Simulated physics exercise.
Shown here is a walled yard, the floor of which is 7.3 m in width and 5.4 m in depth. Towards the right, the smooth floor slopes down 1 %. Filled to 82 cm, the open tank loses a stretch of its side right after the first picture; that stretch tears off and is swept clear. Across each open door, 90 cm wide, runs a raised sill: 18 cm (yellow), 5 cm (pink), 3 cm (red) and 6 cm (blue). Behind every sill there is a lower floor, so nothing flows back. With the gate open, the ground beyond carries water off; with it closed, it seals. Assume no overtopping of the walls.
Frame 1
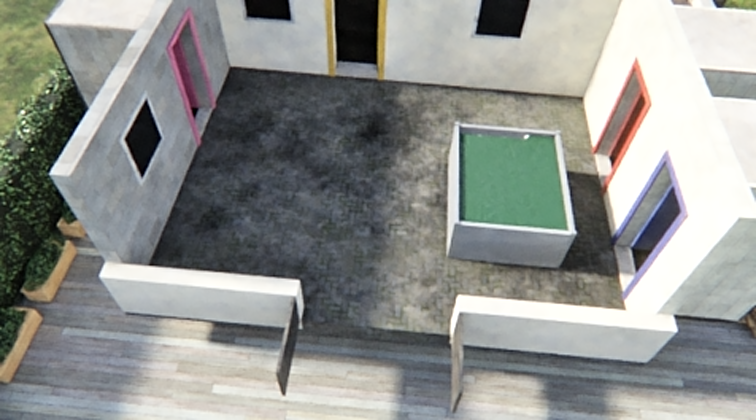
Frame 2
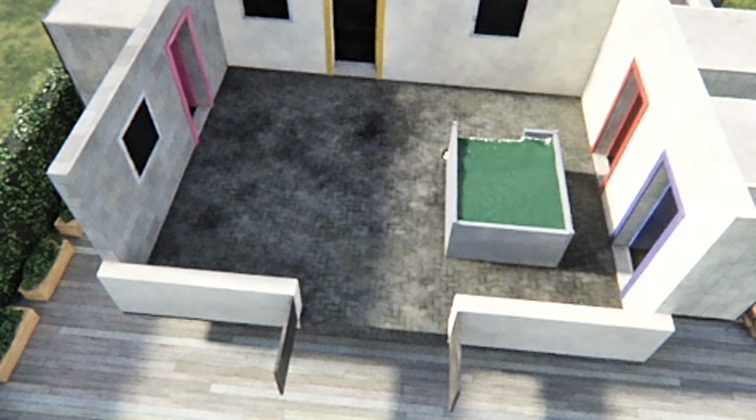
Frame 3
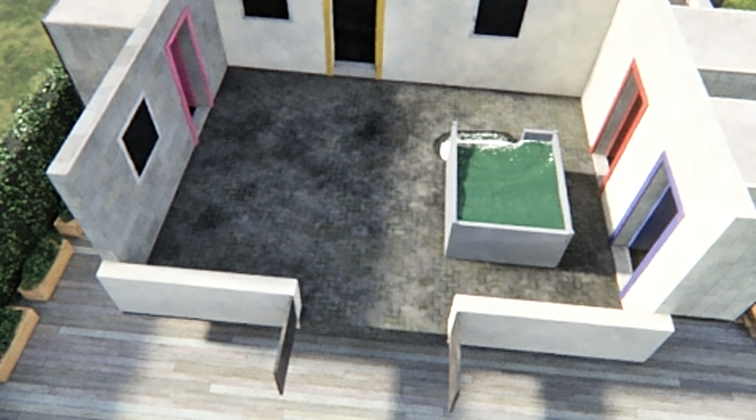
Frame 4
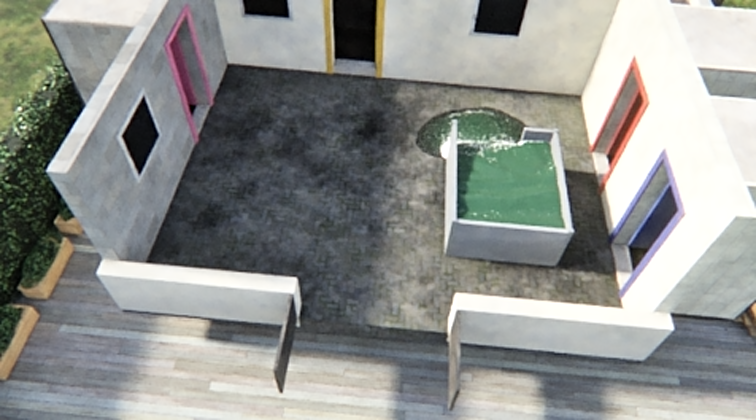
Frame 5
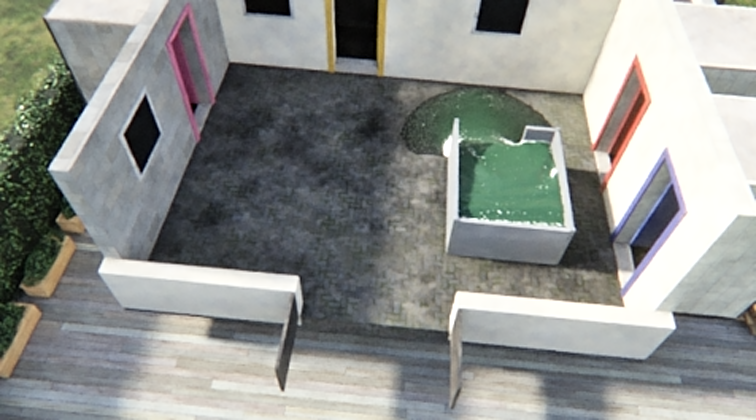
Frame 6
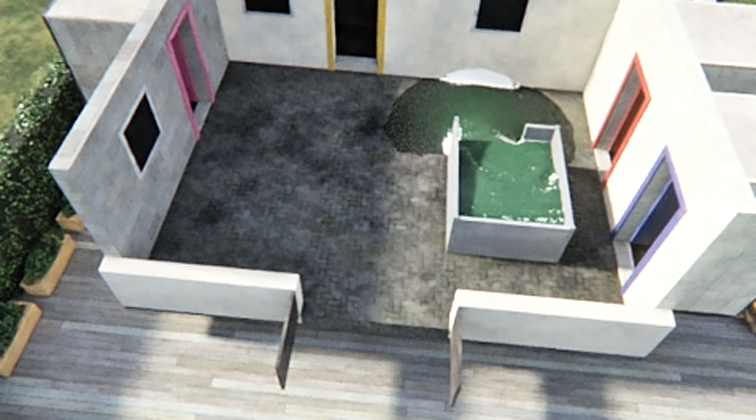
The clip shows a walled yard with an open tank of green water at the right; part of the tank's far side gives way, and water pours through the gap, spreading in a widening pool across the floor behind it.
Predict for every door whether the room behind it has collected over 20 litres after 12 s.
My prediction: The yellow door room collects 20 litres or less; the pink door room collects over 20 litres; the red door room collects over 20 litres; the blue door room collects over 20 litres.
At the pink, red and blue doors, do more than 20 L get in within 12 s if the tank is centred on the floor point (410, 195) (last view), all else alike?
Checking each door against the limit: Pink tops it, red tops it, blue tops it.
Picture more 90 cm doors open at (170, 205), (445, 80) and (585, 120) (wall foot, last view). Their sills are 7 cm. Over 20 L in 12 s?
In turn: Short of it, beyond it, beyond it.
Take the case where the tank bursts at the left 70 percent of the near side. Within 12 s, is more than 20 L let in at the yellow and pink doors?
So yellow ends up short of it and pink ends up short of it.
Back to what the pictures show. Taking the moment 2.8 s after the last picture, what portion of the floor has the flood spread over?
Around 55 per cent.
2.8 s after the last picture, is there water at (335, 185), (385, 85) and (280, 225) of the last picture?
Respectively: Was missed, got hit, was missed.
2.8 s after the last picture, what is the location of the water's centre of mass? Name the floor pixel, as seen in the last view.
Near (449, 145).
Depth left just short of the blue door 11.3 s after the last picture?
Close to 9.0 cm of depth.
Then, 0.7 s after the last picture water covers 20 % of the floor and is deepest (46 cm) near (480, 88); yellow door 11 cm at the sill, 0 L in, pink door not reached, red door 3 cm at the sill, 0 L in, blue door not reached.
Then, 1.5 s after the last picture water covers 30 % of the floor and is deepest (44 cm) near (578, 96); yellow door 17 cm at the sill, 0 L in, pink door not reached, red door 6 cm at the sill, 0 L in, blue door not reached.
Then, 2.8 s after the last picture water covers 55 % of the floor and is deepest (28 cm) near (578, 96); yellow door 10 cm at the sill, 0 L in, pink door 15 cm at the sill, 17 L in, red door 8 cm at the sill, 11 L in, blue door 4 cm at the sill, 0 L in.
Then, 6.3 s after the last picture water covers 90 % of the floor and is deepest (17 cm) near (622, 332); yellow door 6 cm at the sill, 0 L in, pink door 9 cm at the sill, 85 L in, red door 6 cm at the sill, 49 L in, blue door 10 cm at the sill, 13 L in.
Then, 11.3 s after the last picture water covers 95 % of the floor and is deepest (10 cm) near (622, 332); yellow door 8 cm at the sill, 0 L in, pink door 3 cm at the sill, 96 L in, red door 5 cm at the sill, 68 L in, blue door 9 cm at the sill, 48 L in.
